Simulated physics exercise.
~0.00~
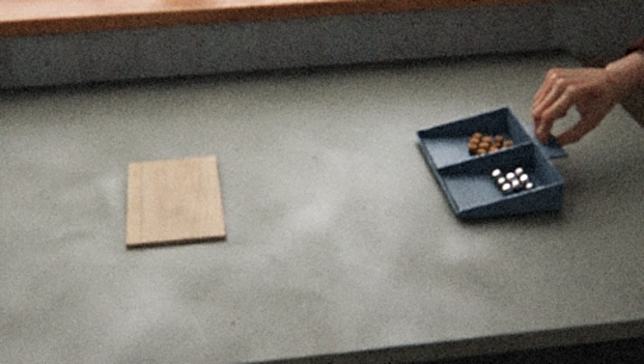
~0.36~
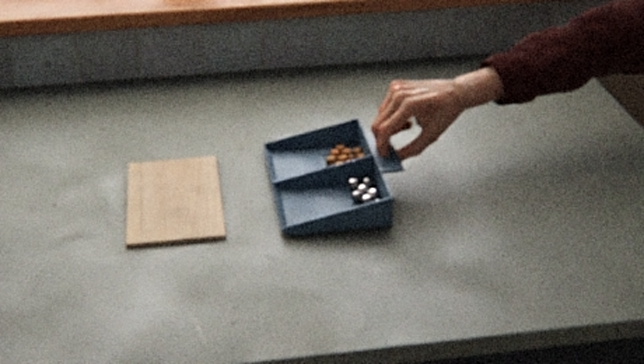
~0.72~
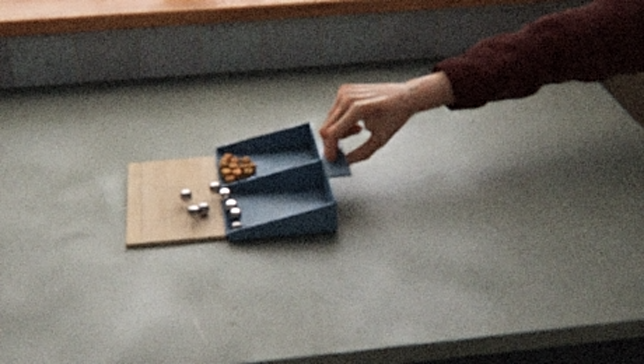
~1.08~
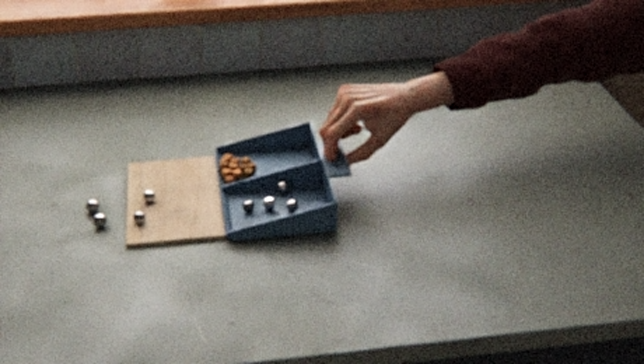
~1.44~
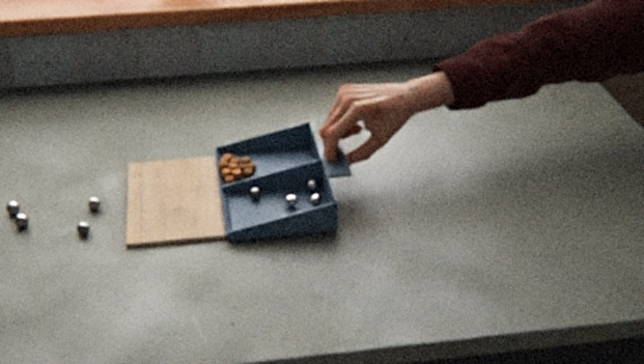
A blue divided tray, holding small orange-brown pieces in its far section and shiny silvery balls in its near one, slides left across a grey tabletop, pushed by a hand in a dark red sleeve. It closes in on a flat wooden board and stops against its edge. Both groups shift towards the low front rim, and some silvery balls go over it onto the board. These roll left across the wood and onto the tabletop. At the end, four balls lie beyond the board, the others remain inside the tray, and the orange-brown pieces stay bunched behind the rim.
